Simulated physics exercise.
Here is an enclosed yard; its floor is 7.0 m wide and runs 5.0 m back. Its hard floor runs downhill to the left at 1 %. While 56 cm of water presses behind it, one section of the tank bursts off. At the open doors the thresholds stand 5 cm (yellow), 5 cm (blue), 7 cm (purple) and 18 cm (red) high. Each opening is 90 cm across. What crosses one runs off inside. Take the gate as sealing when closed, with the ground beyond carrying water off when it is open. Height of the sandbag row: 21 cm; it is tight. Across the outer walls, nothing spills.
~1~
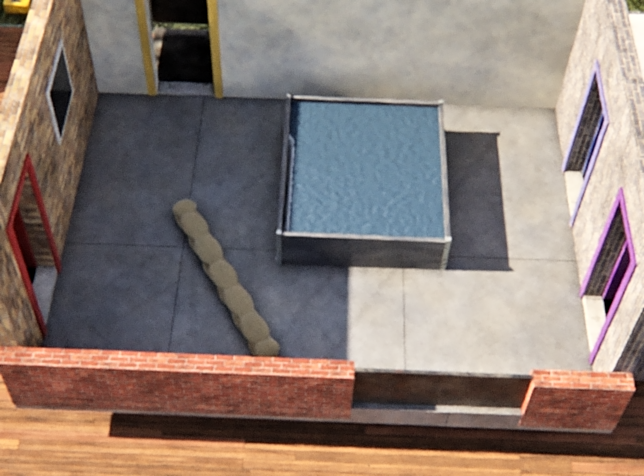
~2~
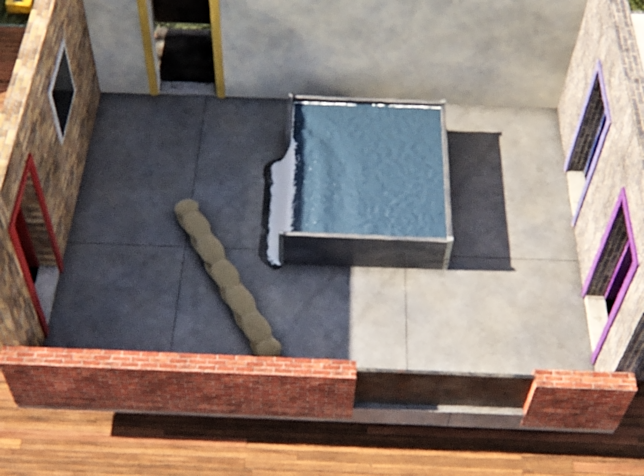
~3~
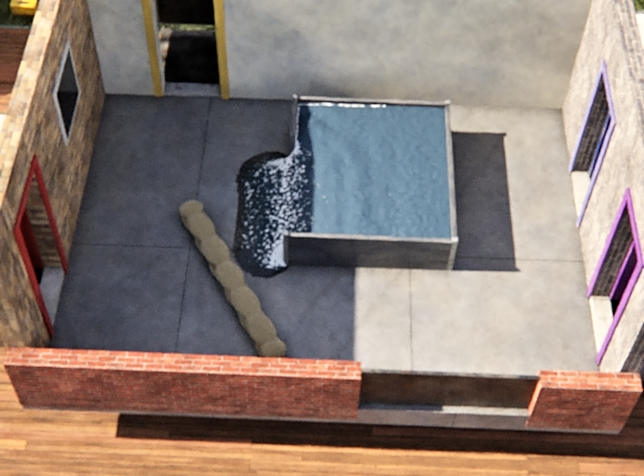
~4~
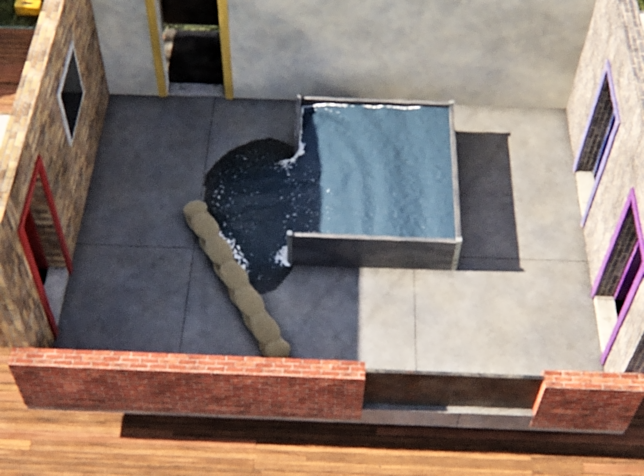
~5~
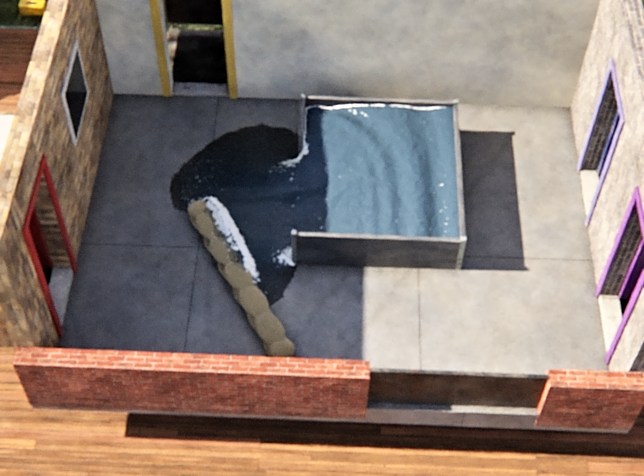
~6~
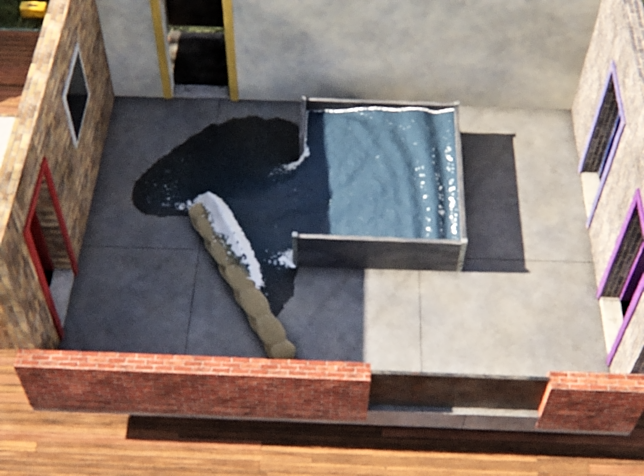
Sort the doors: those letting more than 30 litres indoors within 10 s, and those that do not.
The yellow door is among those letting more in; the blue door is among those that do not; the purple door is among those that do not; the red door is among those that do not.
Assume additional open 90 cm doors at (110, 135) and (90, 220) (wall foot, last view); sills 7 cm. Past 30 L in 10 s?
Per doorway, in order: Sufficient / sufficient.
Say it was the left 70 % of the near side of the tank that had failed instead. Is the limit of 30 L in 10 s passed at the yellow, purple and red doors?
Log - yellow: Threshold topped, purple: Threshold topped, red: Threshold not reached.
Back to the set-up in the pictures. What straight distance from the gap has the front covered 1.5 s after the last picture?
Distance: Approx. 3.8 m.
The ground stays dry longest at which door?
That's the blue door.
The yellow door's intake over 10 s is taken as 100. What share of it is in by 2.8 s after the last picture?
About 20 per cent.
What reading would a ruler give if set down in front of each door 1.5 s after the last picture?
In centimetres - yellow: 10, blue: 0, purple: 0, red: 14.
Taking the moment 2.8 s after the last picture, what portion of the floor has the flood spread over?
Covered: Roughly 65 per cent.
Then, 0.7 s after the last picture water covers 30 % of the floor and is deepest (45 cm) near (239, 260); yellow door 4 cm at the sill, 0 L in, blue door not reached, purple door not reached, red door not reached.
Then, 1.5 s after the last picture water covers 50 % of the floor and is deepest (43 cm) near (112, 112); yellow door 10 cm at the sill, 0 L in, blue door not reached, purple door not reached, red door 14 cm at the sill, 0 L in.
Then, 2.8 s after the last picture water covers 65 % of the floor and is deepest (28 cm) near (112, 112); yellow door 22 cm at the sill, 78 L in, blue door not reached, purple door not reached, red door 11 cm at the sill, 0 L in.
Then, 5.3 s after the last picture water covers 80 % of the floor and is deepest (22 cm) near (211, 388); yellow door 16 cm at the sill, 262 L in, blue door 1 cm at the sill, 0 L in, purple door 8 cm at the sill, 3 L in, red door 8 cm at the sill, 0 L in.
Then, 9.3 s after the last picture water covers 95 % of the floor and is deepest (14 cm) near (270, 365); yellow door 11 cm at the sill, 374 L in, blue door 8 cm at the sill, 6 L in, purple door 6 cm at the sill, 5 L in, red door 10 cm at the sill, 0 L in.
